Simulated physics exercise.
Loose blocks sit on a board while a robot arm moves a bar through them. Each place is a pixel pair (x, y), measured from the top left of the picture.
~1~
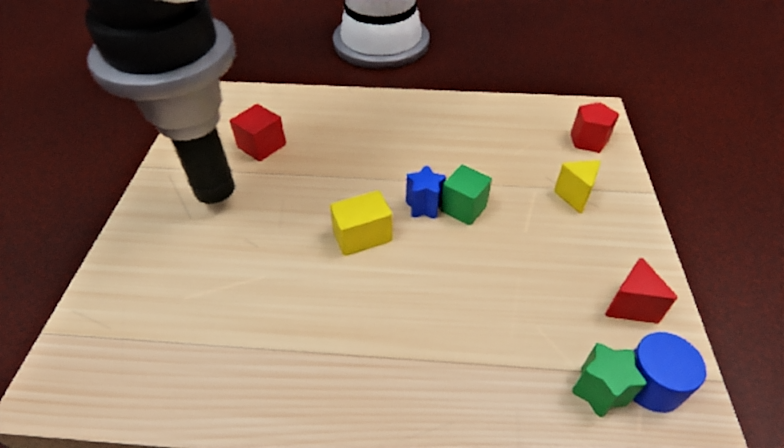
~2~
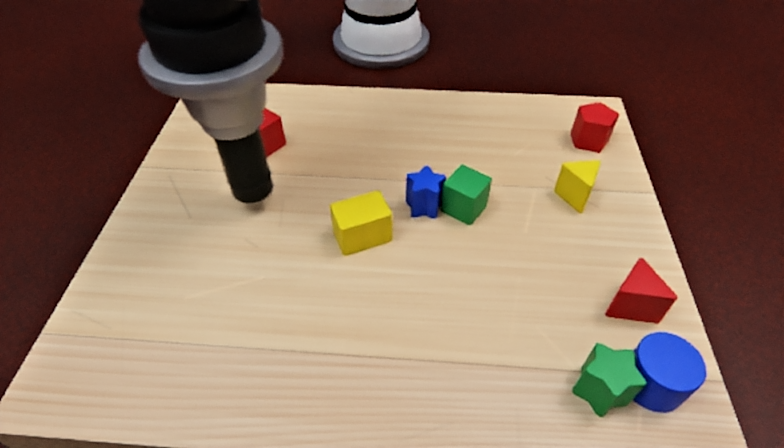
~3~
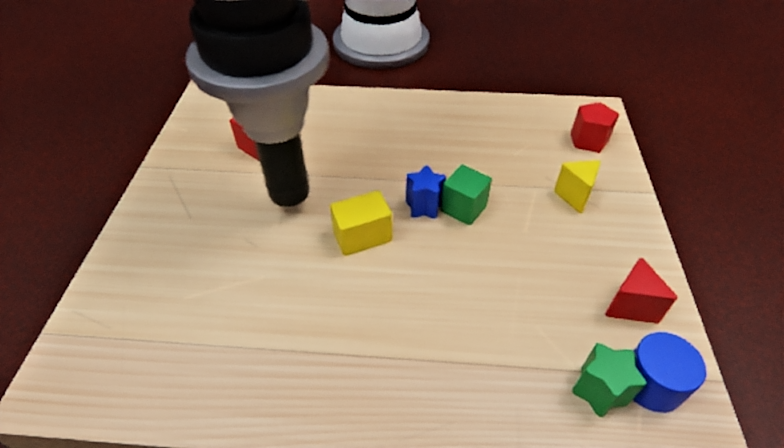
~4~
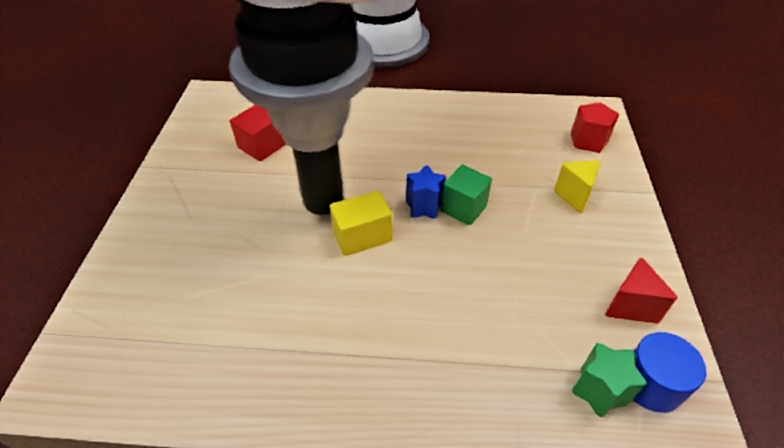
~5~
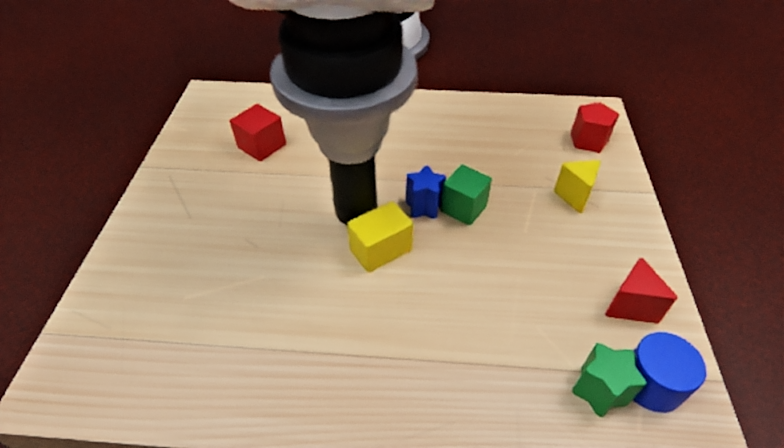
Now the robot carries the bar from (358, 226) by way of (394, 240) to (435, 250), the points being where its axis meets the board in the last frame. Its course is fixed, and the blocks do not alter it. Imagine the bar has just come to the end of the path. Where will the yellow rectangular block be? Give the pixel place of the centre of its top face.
I'd expect the centre of its top face to be at (427, 256).
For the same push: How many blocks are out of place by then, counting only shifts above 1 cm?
It displaces one.
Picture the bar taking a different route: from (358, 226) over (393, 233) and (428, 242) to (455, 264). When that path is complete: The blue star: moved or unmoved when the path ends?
By the end it is where it was.
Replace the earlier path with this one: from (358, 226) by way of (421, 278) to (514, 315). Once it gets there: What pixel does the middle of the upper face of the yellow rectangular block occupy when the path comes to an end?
At the end it should sit near (523, 332).
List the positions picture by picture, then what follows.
The first picture shows bar tip at (215, 190); block tops, yellow rectangular block at (361, 209); blue star at (426, 179).
The second picture shows bar at (253, 190); blocks unchanged.
The third picture shows bar at (290, 193); blocks unchanged.
The fourth picture shows bar at (324, 201); blocks unchanged.
The fifth picture shows bar at (356, 212); yellow rectangular block at (380, 222); blue star at (426, 179).
On the path given first. Halfway along, bar at (396, 227); yellow rectangular block at (412, 243), turned 20° clockwise.
At the end, bar at (436, 237); yellow rectangular block at (427, 256), turned 45° clockwise; blue star in place.
